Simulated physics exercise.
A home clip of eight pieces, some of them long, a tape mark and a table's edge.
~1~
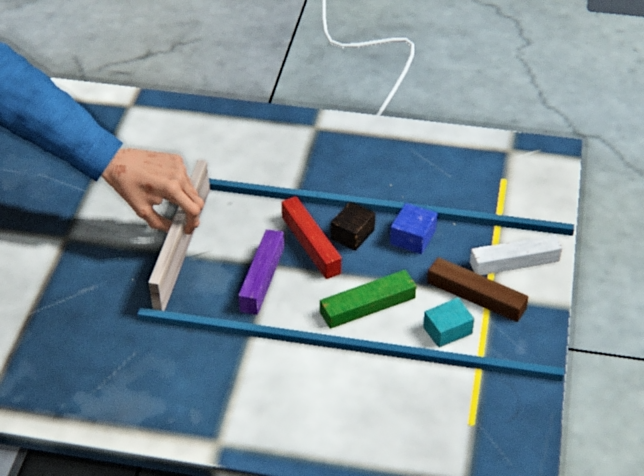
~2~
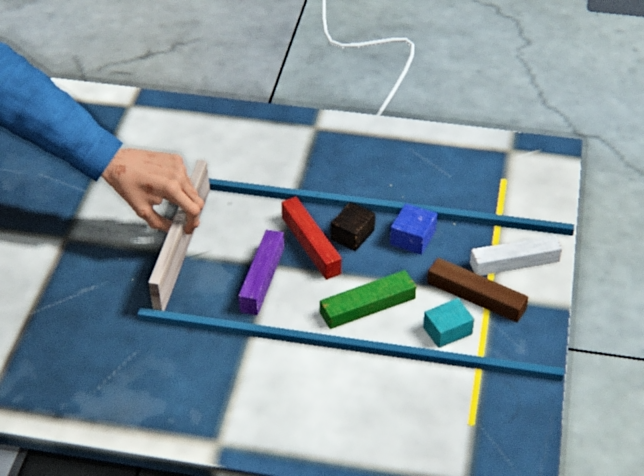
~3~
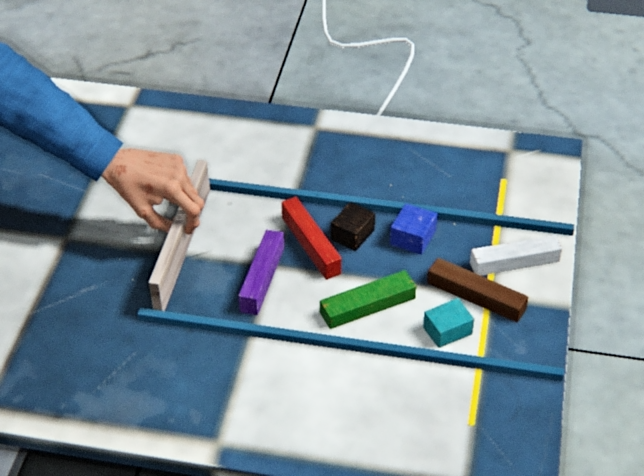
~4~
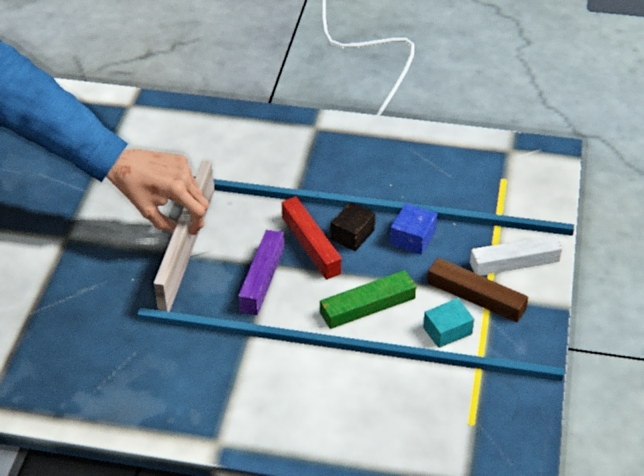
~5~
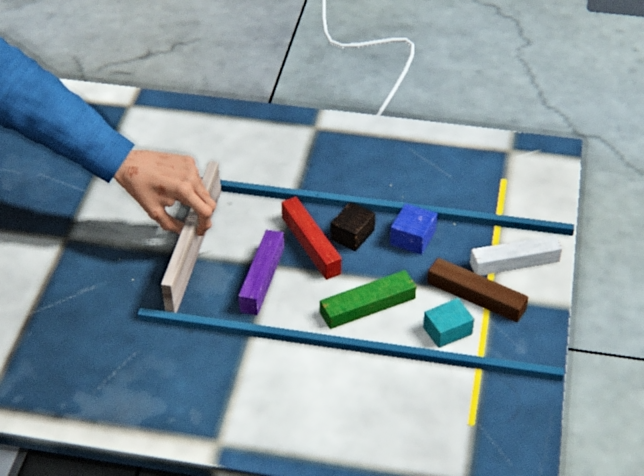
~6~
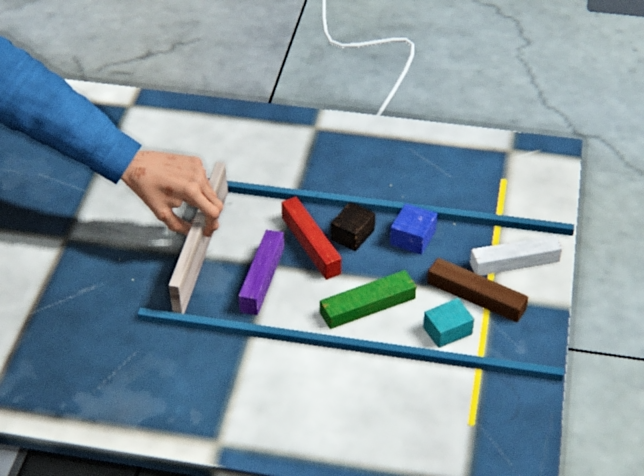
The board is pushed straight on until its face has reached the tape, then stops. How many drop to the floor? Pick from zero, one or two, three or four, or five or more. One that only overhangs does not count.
As it turns out, the number that fall off is one or two.
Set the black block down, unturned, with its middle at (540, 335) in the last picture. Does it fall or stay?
Then it drops off.
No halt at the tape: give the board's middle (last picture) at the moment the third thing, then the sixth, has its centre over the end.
Near (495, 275) and (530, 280).
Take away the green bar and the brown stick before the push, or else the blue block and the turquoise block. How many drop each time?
Fallen: 0, and 2 in the other try.
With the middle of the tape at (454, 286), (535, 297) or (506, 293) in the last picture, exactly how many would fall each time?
The counts: 0, 6 and 4.
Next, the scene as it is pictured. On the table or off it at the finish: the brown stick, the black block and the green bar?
The brown stick falls; the black block holds on; the green bar stays on.
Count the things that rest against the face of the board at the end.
2 of them.
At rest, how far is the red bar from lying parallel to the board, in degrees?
Roughly 20° out of line.
Early on, none off yet; white bar at rest near (516, 255); brown stick at rest near (477, 290); turquoise block at rest near (448, 323).
Finally, the number that fall off is one or two; lost, brown stick and white bar.
